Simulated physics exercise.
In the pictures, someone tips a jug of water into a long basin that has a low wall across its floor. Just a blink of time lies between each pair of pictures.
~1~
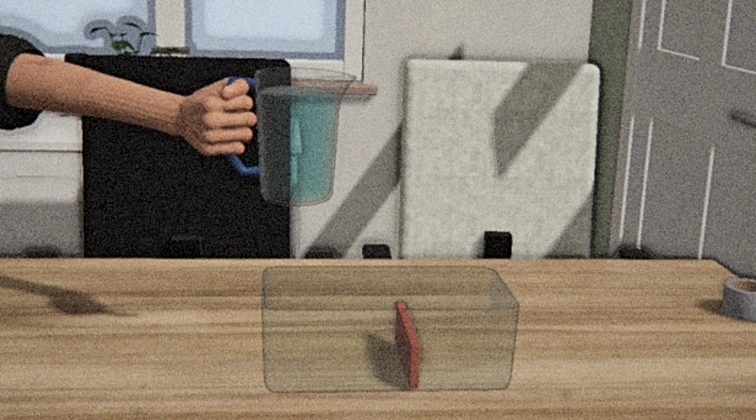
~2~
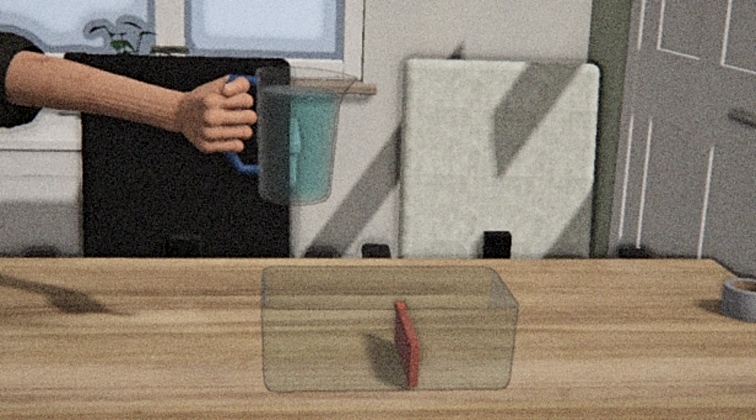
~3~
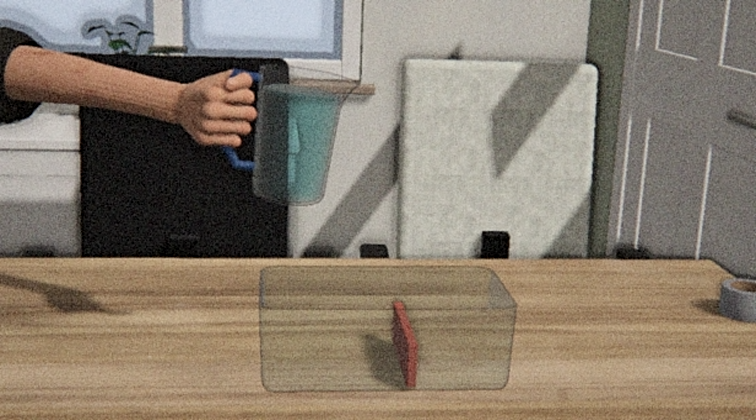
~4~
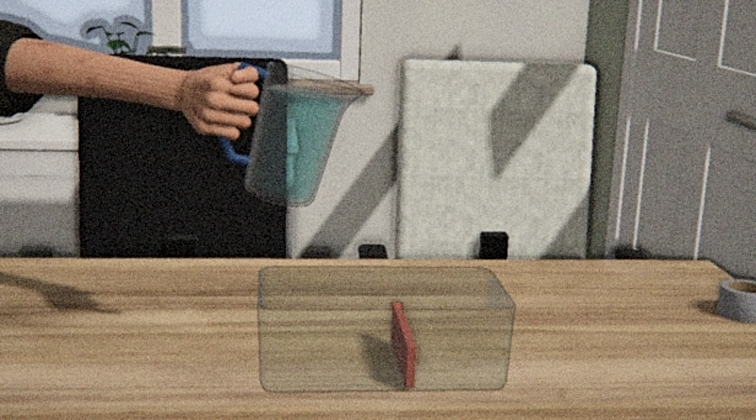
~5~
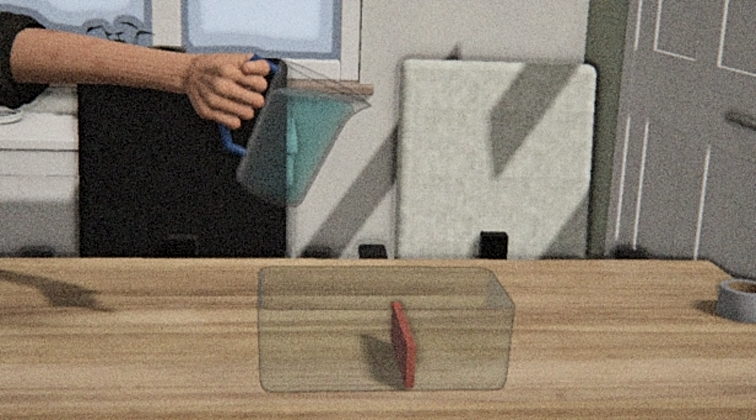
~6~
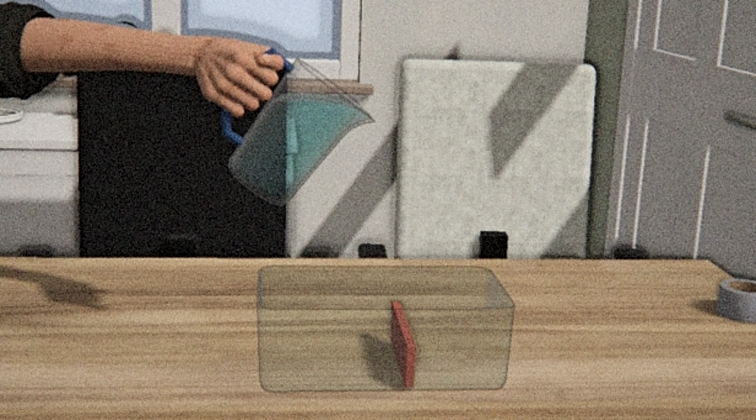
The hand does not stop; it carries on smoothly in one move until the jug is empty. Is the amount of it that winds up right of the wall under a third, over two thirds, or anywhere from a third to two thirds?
At least a third, at most two thirds.
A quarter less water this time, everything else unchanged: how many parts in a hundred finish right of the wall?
Close to 40 per cent.
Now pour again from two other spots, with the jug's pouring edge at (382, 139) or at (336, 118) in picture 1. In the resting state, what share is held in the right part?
It would come to near 65 per cent, and then near 10 per cent.
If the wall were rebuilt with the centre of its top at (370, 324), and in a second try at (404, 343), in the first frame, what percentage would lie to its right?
Try 1: Some 90 %; try 2: 60 %.
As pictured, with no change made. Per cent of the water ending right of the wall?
Roughly 50 percent of it.
A moment on, the jug is tipped right over and 61 per cent is still to pour, 0 is left of the wall and 10 right of it.
Next, the jug is tipped right over and 15 per cent is still to pour, 25 is left of the wall and 32 right of it.
Then the jug is tipped right over and 1 per cent is still to pour, 41 is left of the wall and 49 right of it.
Later the jug is tipped right over and 0 per cent is still to pour, 45 is left of the wall and 50 right of it.
In the end 45 per cent lies left of the wall, 50 right of it and 5 outside.
